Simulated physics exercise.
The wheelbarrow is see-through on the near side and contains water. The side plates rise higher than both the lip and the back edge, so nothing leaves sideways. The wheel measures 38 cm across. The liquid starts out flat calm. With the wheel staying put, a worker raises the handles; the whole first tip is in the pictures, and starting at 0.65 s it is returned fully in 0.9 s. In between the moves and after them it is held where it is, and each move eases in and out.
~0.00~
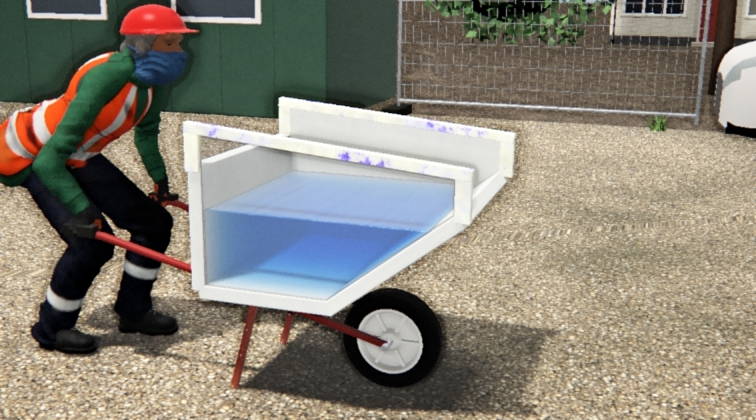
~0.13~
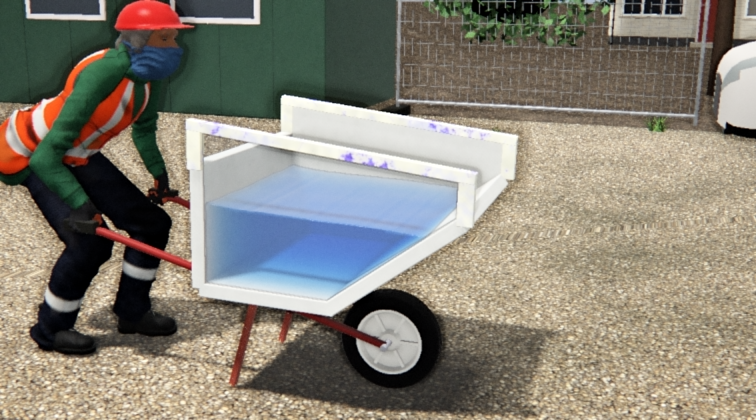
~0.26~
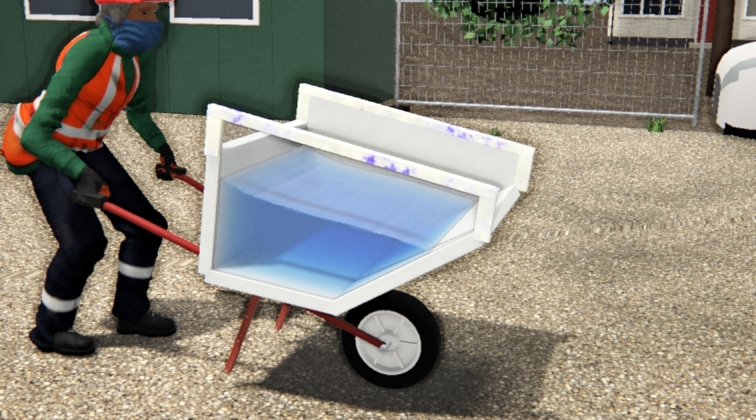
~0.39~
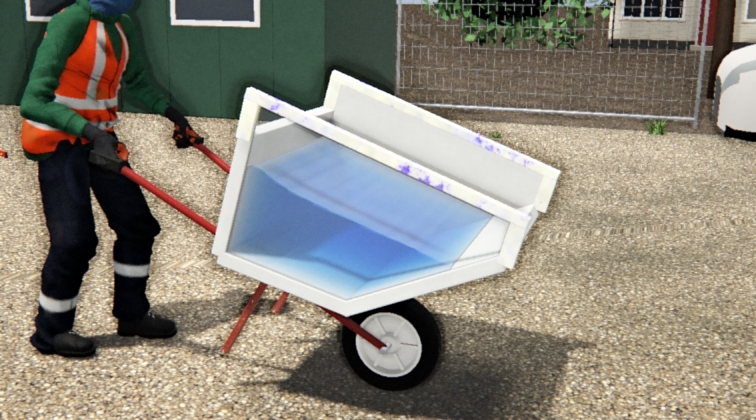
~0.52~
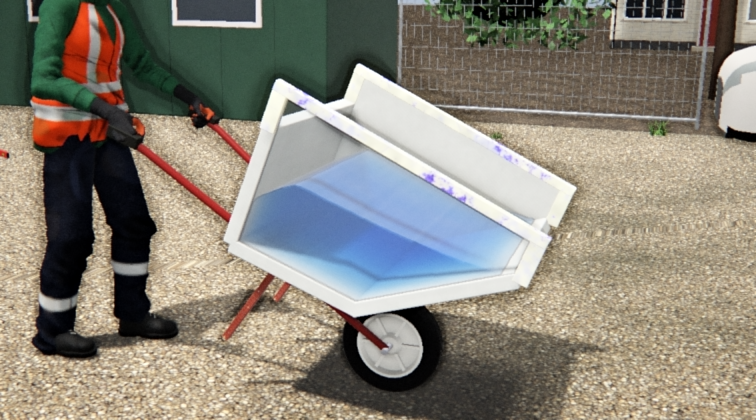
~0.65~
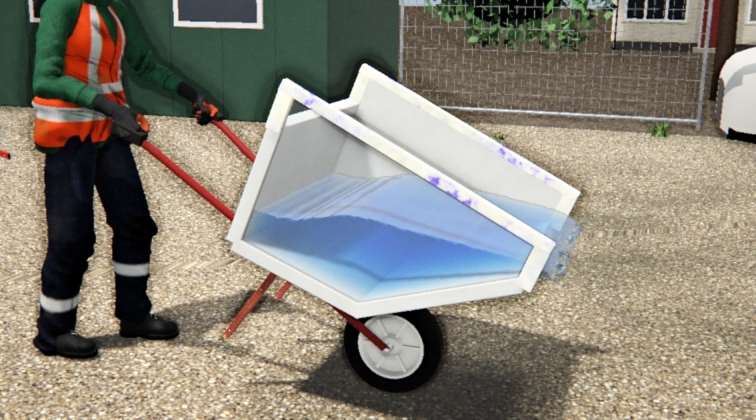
A worker in a red helmet, blue face covering and orange vest stands at the left of a gravel yard, seen side-on by a still camera, gripping the red handles of a white, see-through-sided wheelbarrow of blue water before a green building and wire fence. The worker straightens and raises the handles, tilting the barrow forwards to the right. The water slopes, surges towards the front, and a little comes out over the lip.
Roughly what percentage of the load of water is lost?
About 52 per cent.
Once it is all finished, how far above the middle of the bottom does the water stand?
Close to 18 cm of depth there.
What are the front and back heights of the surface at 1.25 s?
At the front 18 cm, at the back 2 cm.
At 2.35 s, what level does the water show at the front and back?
Roughly 14 cm in front and 10 cm behind.
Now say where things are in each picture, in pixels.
In the first frame, the surface is at (318, 223) near the front wall; the surface is at (217, 211) near the back wall; the lip is at (456, 215); the front is on the right.
In the second frame, the surface is at (320, 222) near the front wall; the surface is at (218, 207) near the back wall.
In the third frame, the surface is at (334, 221) near the front wall; the surface is at (233, 186) near the back wall; the barrow is tilted 7° forwards.
In the fourth frame, the surface is at (358, 225) near the front wall; the surface is at (260, 171) near the back wall; the barrow is tilted 15° forwards.
In the fifth frame, the surface is at (376, 226) near the front wall; the surface is at (272, 189) near the back wall; the barrow is tilted 21° forwards.
In the sixth frame, the surface is at (381, 224) near the front wall; the surface is at (267, 214) near the back wall; the barrow is tilted 22° forwards; the lip is at (519, 277); water is coming out, 2 per cent so far.
Then, 1.25 s in, the barrow is at 4° forwards, the surface stands 2 cm at the back and 17 cm at the front; 45 per cent is out, over the front.
Then, 1.80 s in, the surface stands 36 cm at the back and 6 cm at the front; 47 per cent is out, over the front.
Then, 2.35 s in, the surface stands 11 cm at the back and 14 cm at the front; 50 per cent is out, over the front.
Then, 4.43 s in, 52 per cent is out, over the front, 64 of 123 litres.
